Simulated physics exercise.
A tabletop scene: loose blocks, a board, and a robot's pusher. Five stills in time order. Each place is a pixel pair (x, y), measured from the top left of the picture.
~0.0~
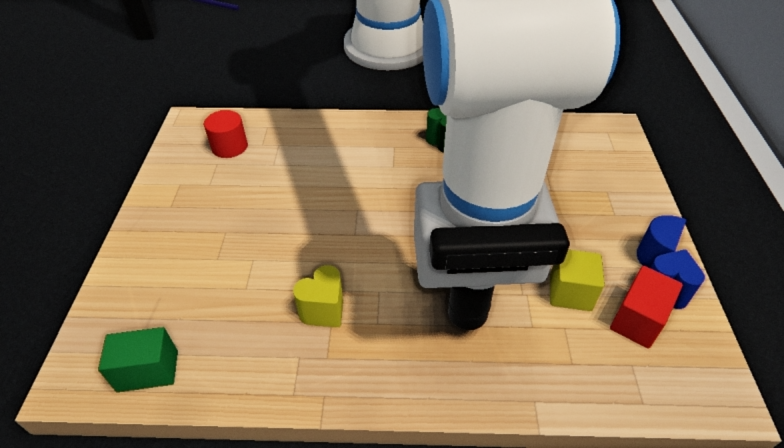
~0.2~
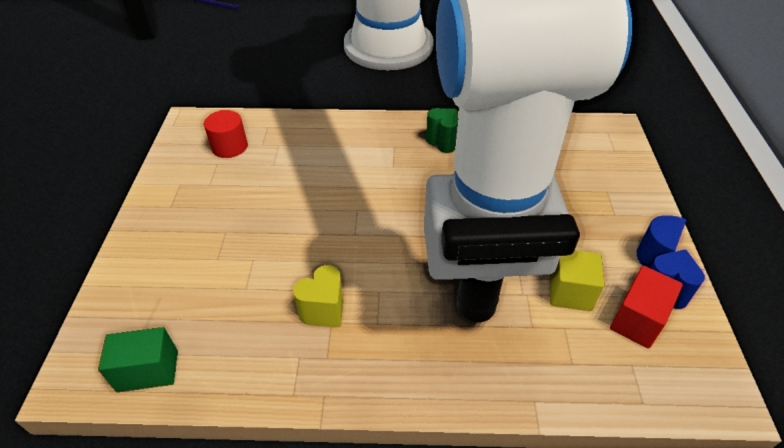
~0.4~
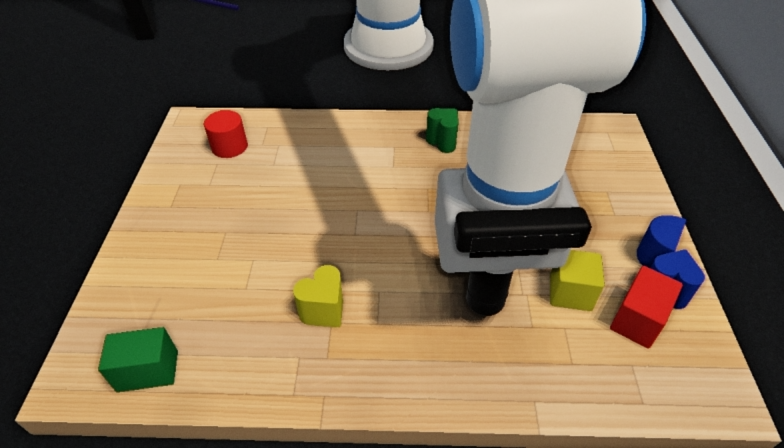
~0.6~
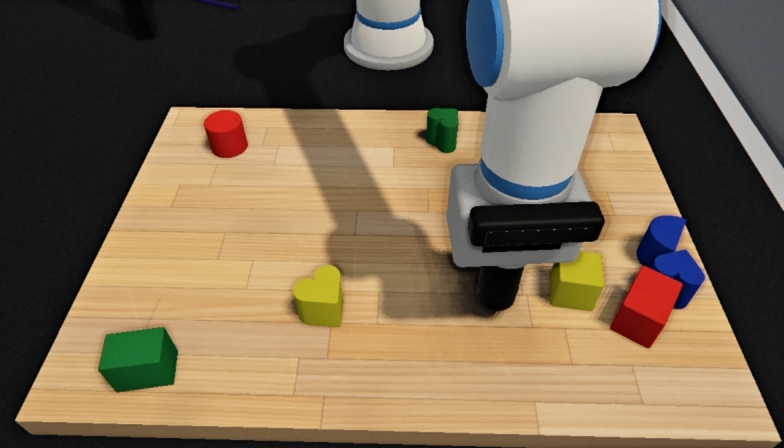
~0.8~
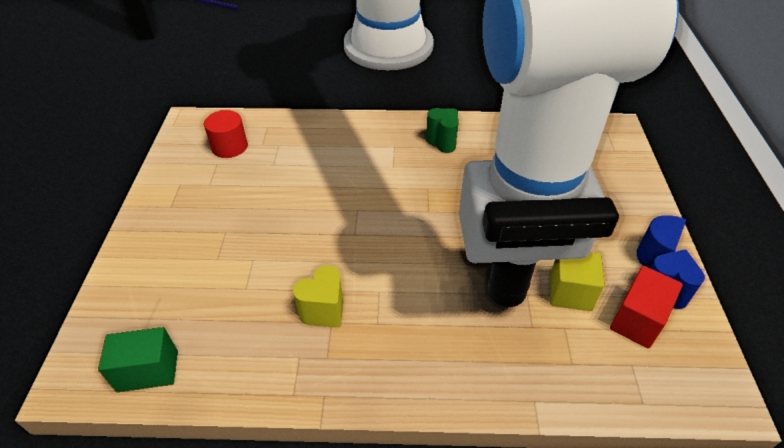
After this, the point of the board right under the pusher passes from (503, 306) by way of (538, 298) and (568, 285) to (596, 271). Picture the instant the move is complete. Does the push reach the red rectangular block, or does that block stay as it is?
It will be nudged away from its spot.
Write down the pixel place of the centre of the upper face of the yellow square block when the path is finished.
My prediction: (651, 253).
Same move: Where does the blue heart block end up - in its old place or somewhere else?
At the end of the path, the blue heart block has moved off its old spot.
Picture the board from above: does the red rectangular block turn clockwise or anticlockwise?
If we look at it from overhead, the red rectangular block pivots clockwise.
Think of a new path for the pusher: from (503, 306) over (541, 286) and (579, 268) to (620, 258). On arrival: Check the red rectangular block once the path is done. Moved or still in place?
It is shoved along.
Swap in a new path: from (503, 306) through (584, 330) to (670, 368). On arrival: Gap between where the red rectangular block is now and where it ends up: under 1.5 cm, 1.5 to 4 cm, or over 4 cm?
Shift: 1.5 to 4 cm.
On the path given first. One third of the way, pusher at (543, 284); yellow square block at (587, 266).
Two thirds of the way, pusher at (574, 271); yellow square block at (620, 258); red rectangular block at (659, 295).
At the end, pusher at (602, 257); yellow square block at (651, 253), turned 20° clockwise; red rectangular block at (668, 298), turned 30° clockwise; blue D-shaped block at (672, 228), turned 15° anticlockwise; blue heart block at (700, 267).
